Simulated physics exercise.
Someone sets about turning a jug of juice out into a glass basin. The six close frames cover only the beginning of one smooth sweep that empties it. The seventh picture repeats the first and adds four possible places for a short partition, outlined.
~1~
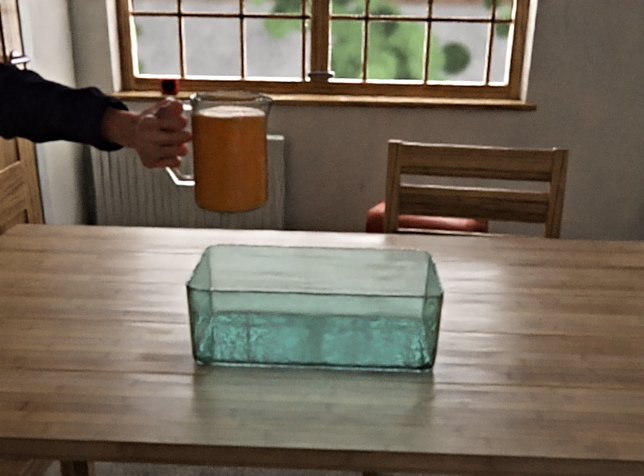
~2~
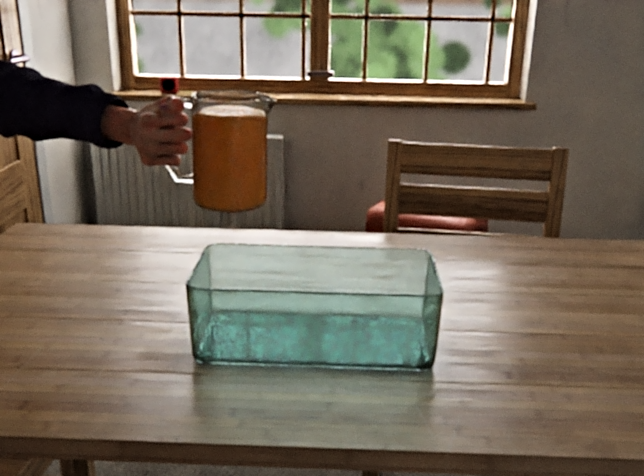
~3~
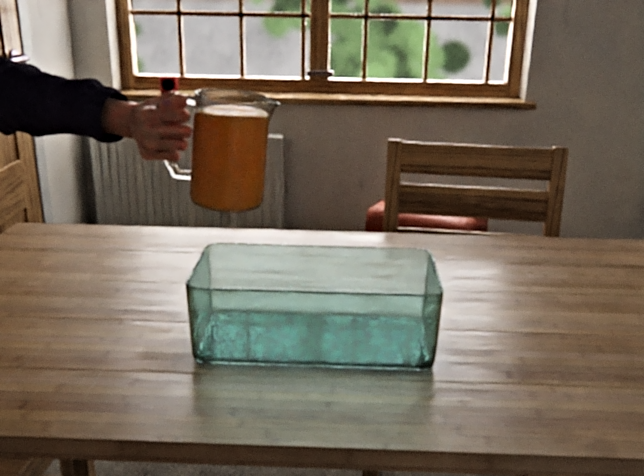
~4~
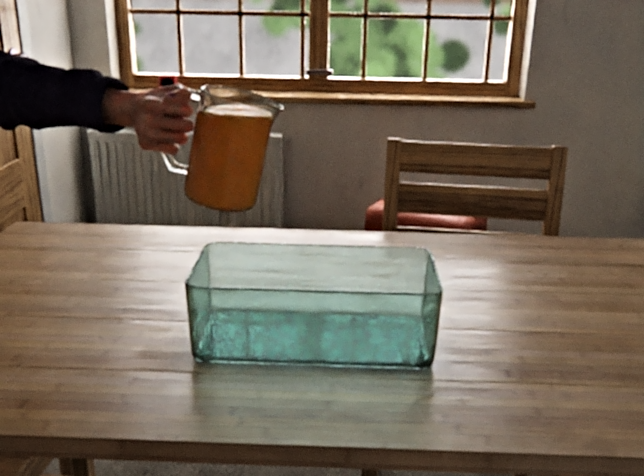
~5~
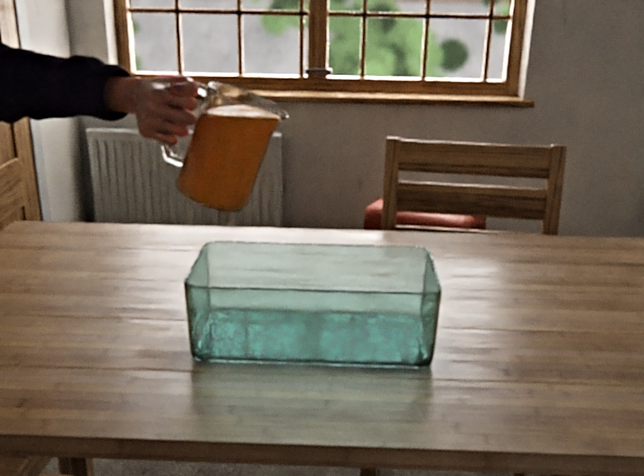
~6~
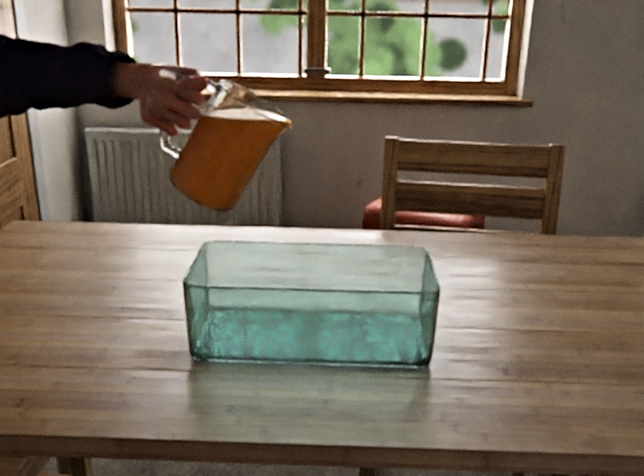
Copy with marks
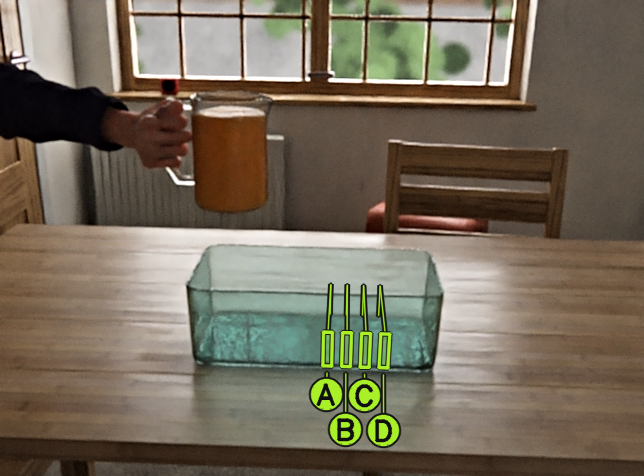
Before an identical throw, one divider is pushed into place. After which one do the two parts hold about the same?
Choose B.
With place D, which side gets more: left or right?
More ends on the left.
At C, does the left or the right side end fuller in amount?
The left one.
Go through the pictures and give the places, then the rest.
In the first frame, upright, lip at (273, 100); basin from (193, 360) to (435, 368); nothing has left yet.
In the second frame, upright, lip at (274, 100); nothing has left yet.
In the third frame, tipped about 5°, lip at (277, 103); nothing has left yet.
In the fourth frame, tipped about 12°, lip at (282, 108); nothing has left yet.
In the fifth frame, tipped about 20°, lip at (286, 116); nothing has left yet.
In the sixth frame, tipped about 31°, lip at (290, 126); nothing has left yet.
On the marked copy, A at (327, 372); B at (345, 373); C at (364, 373); D at (383, 374).
With A, about 7 % ends left of the wall and 92 % right of it.
With B, about 46 % ends left of the wall and 52 % right of it.
With C, about 89 % ends left of the wall and 4 % right of it; 7 % is lost outside.
With D, about 91 % ends left of the wall and 4 % right of it; 5 % is lost outside.
